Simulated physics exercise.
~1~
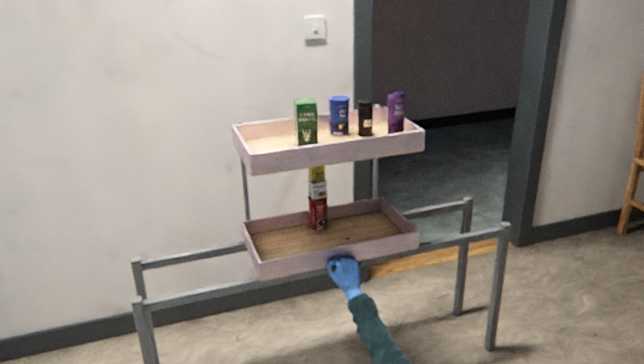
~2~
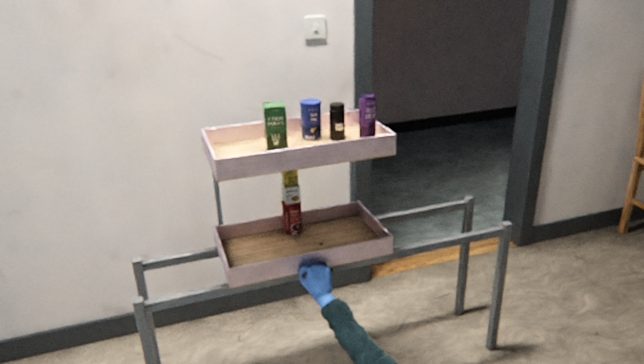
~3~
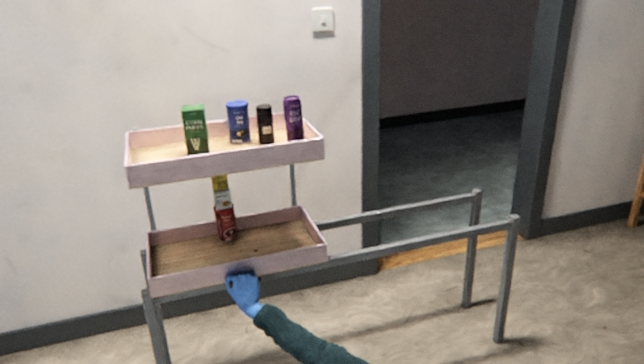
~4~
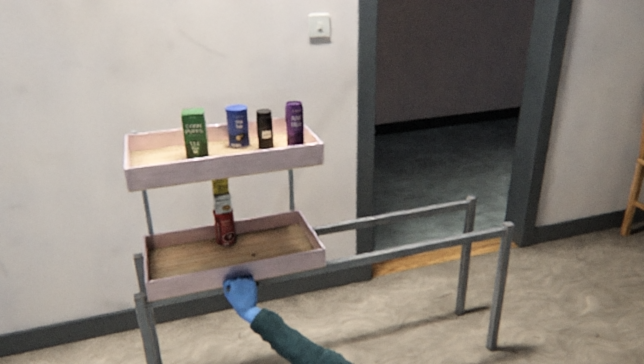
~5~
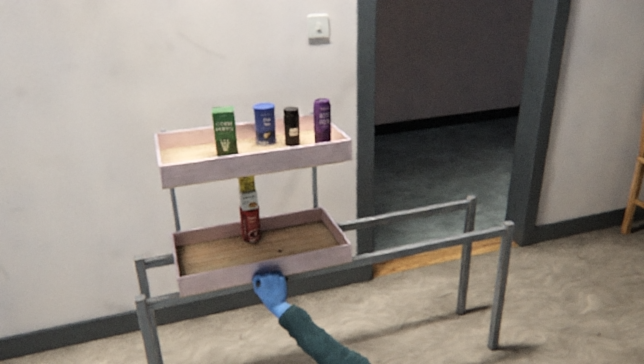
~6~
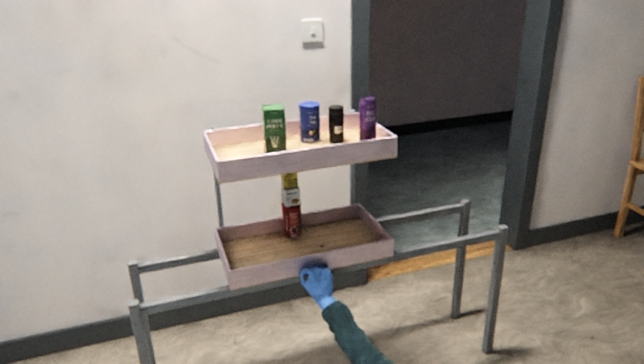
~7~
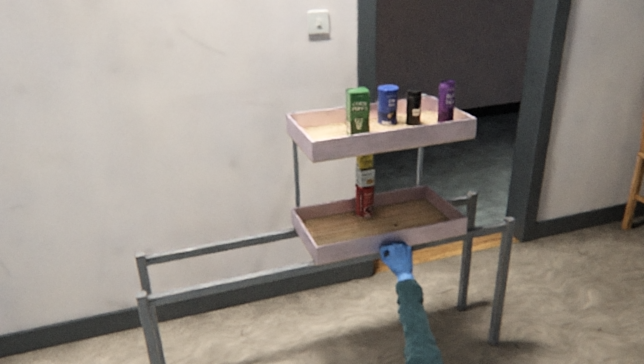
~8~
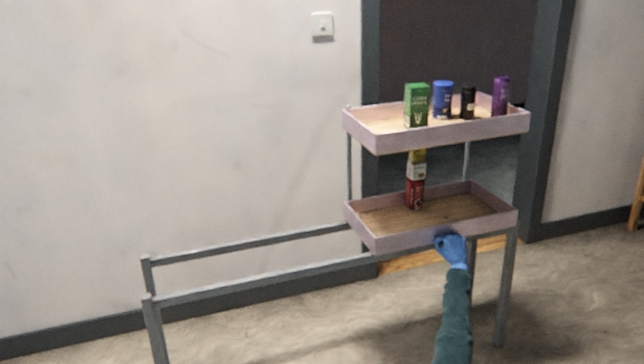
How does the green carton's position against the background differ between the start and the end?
At the start the green carton stands in front of the pale wall, left of the doorway. By the end it is further right, with the dark doorway behind it.
